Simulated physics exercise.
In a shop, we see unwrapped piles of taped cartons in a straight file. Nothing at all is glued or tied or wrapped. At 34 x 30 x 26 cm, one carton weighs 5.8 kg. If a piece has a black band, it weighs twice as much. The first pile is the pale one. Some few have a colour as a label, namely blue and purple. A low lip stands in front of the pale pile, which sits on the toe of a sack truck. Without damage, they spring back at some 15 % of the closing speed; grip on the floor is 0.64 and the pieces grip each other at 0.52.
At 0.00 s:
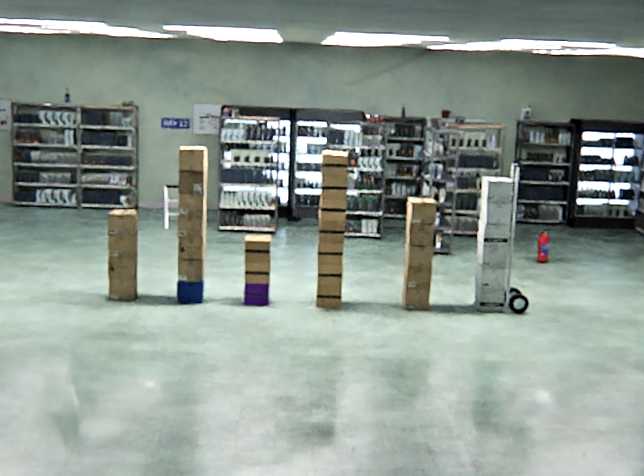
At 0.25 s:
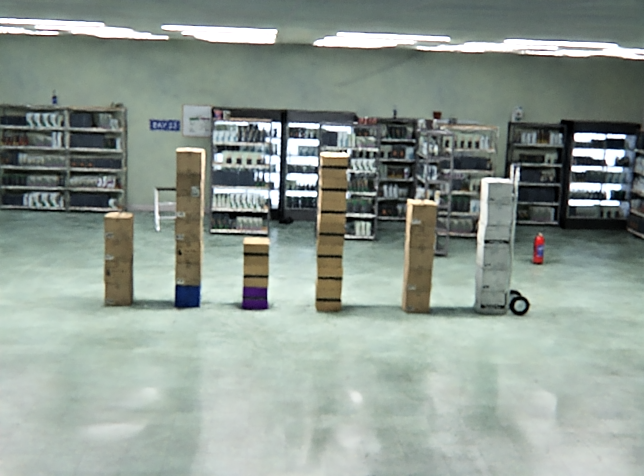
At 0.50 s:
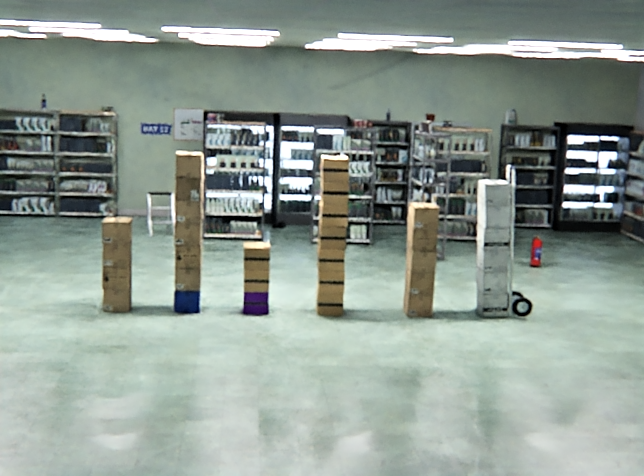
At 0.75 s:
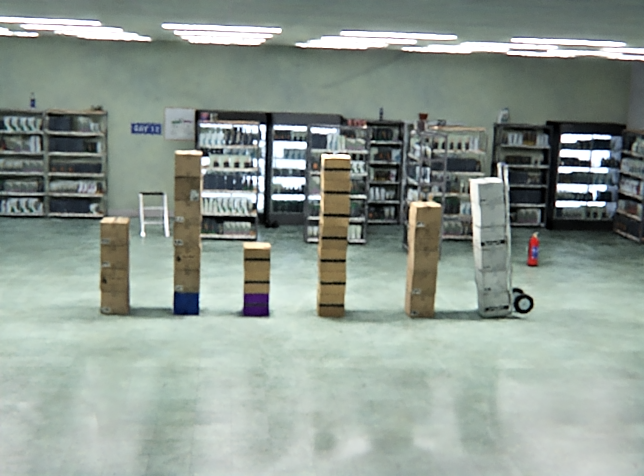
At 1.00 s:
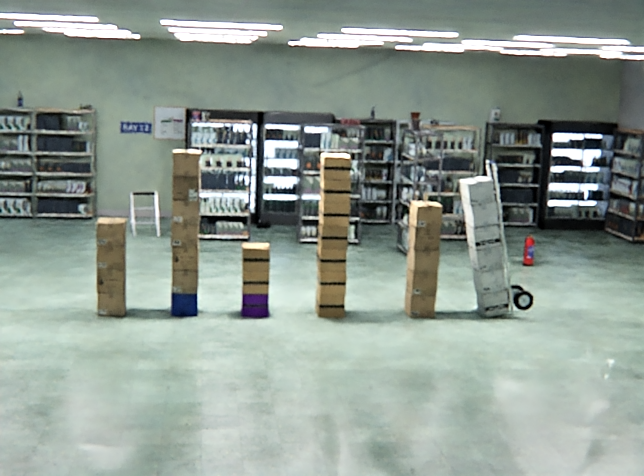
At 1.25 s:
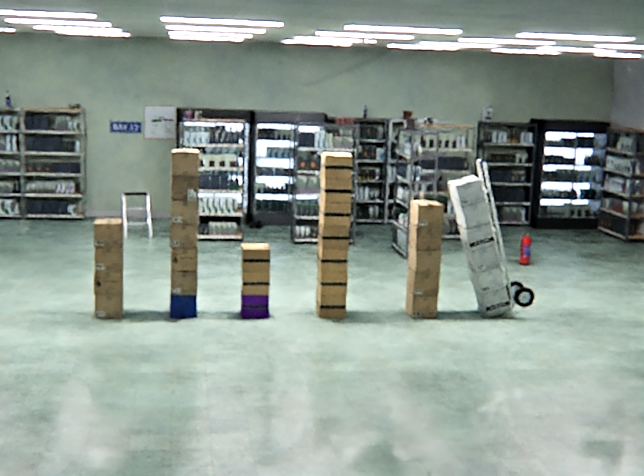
In this clip, the camera shifts slightly around a straight row of carton stacks, some with blue or purple bottom boxes, while the sack truck at the right stands upright, then leans gradually left with its pale stack.
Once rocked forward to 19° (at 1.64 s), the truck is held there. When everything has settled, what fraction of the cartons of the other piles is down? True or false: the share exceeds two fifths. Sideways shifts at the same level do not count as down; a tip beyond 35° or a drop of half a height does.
True.
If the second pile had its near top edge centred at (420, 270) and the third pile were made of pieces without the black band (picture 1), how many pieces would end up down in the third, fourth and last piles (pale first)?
You'd get third 0, fourth 0 and last 0.
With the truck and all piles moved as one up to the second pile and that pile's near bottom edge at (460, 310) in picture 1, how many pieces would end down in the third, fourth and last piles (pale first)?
That would give third 0, fourth 0 and last 0.
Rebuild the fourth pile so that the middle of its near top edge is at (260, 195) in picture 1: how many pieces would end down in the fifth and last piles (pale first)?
Counts down - fifth: 7; last: 4.
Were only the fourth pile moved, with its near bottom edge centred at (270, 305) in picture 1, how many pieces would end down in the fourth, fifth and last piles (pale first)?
The fourth pile ends with 0 down, the fifth with 7, the last with 4.
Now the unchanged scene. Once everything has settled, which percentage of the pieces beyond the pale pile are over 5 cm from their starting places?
That comes to 90 in a hundred.
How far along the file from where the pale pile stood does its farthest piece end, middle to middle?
150 cm.
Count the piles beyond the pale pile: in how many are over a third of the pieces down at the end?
Looks like 5 of them in total.
Around 2.60 s, 6 of the pale pile down; 4 of the 26 other cartons down.
Around 4.00 s, 6 of the pale pile down; 13 of the 26 other cartons down; blue carton tipped 35°; purple carton tipped 23°.
Finally (5.6 s), 6 of the pale pile down; 24 of the 26 other cartons down; blue carton tipped 49°; purple carton tipped 39°. That is 92 per cent. Seen by the last camera, middles, blue carton near (168, 297), purple carton near (245, 298).
